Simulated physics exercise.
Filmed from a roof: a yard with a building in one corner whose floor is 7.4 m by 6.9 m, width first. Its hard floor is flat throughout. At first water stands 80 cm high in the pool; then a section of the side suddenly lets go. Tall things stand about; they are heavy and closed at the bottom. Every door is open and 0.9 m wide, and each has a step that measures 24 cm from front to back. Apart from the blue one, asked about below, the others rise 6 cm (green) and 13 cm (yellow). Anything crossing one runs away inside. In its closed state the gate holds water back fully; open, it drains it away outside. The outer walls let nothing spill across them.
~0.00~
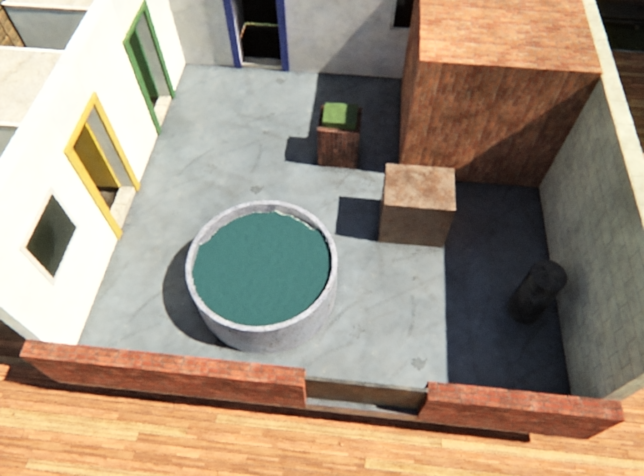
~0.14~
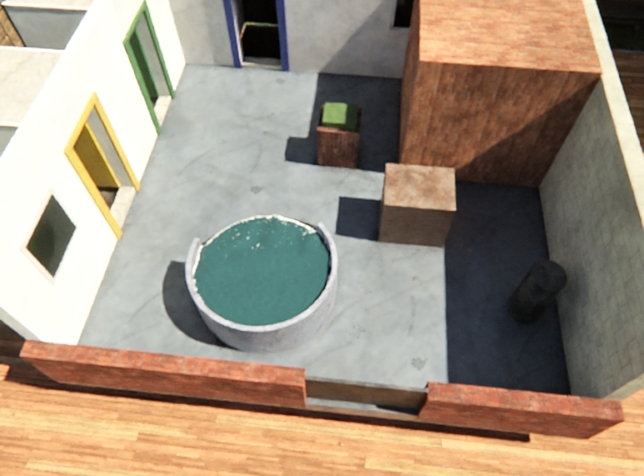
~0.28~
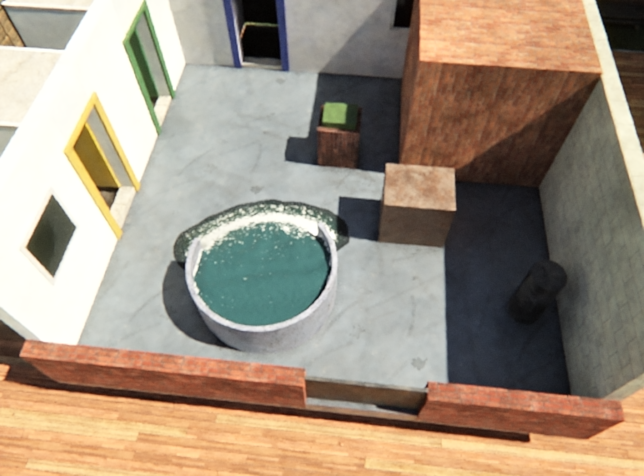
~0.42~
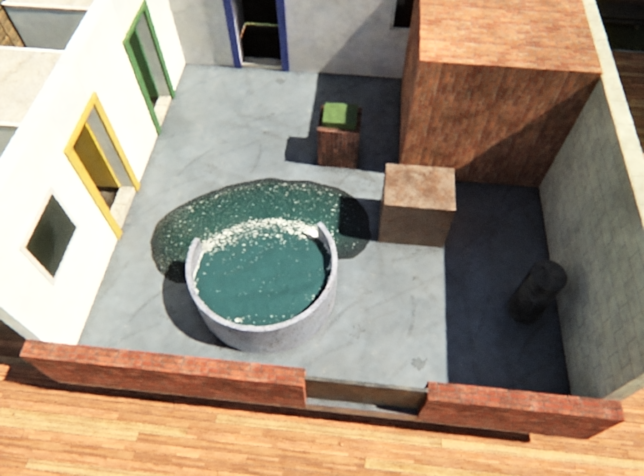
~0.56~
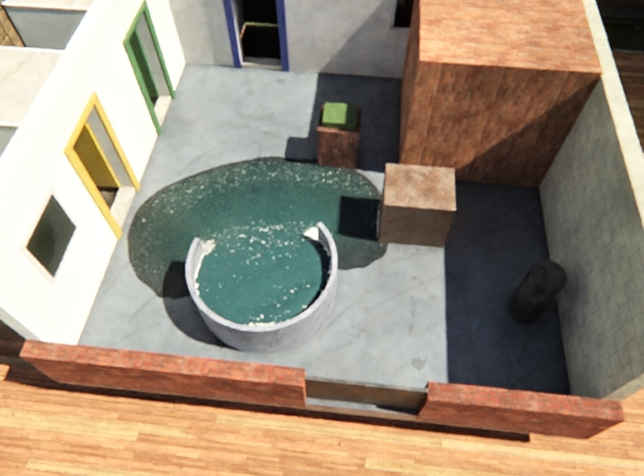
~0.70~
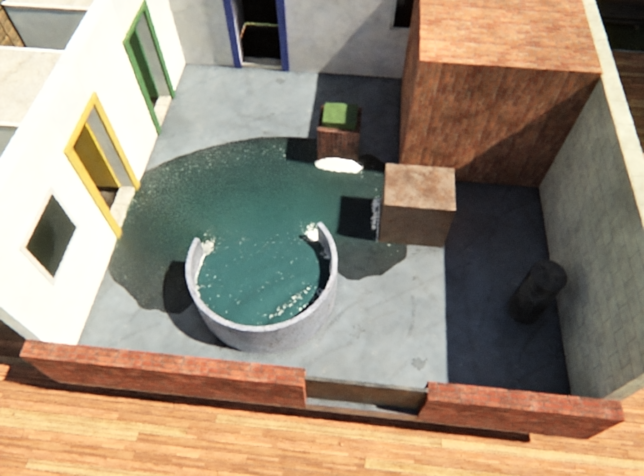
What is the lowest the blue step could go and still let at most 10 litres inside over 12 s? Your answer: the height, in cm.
About 27 cm.
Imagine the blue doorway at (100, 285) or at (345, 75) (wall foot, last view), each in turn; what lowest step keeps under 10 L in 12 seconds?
First place around 7.0 cm, second around 17 cm.
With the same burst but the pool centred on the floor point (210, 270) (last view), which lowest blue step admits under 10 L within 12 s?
I'd put it at close to 27 cm.
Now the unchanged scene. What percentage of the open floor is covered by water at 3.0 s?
Some 65 per cent is wet.
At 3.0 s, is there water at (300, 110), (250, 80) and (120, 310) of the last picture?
Point by point: Soaked, then soaked, then soaked.
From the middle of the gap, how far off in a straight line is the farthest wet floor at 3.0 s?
Around 5.2 m out.
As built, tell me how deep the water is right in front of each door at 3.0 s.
Blue door 29 cm, green door 11 cm, yellow door 9 cm.
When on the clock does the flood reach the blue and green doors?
Front arrival - blue: 1.4 s; green: 1.1 s.
After 1.4 s water covers 50 % of the floor, deepest (32 cm) near (326, 169); 3 cm at the blue door, 0 litres in over its 10 cm step.
After 3.0 s water covers 65 % of the floor, deepest (34 cm) near (183, 93); 29 cm at the blue door, 111 litres in over its 10 cm step.
After 12.0 s water covers 100 % of the floor, deepest (10 cm) near (99, 287); 7 cm at the blue door, 210 litres in over its 10 cm step.
At the blue door as built, the water arrived by 1.4 s and peaked near 29 cm at 2.2 s.
With a step of 25 cm, 18 litres would have come in within the 12 s; with 29 cm, 5 litres. So under 10 litres takes about 27 cm.
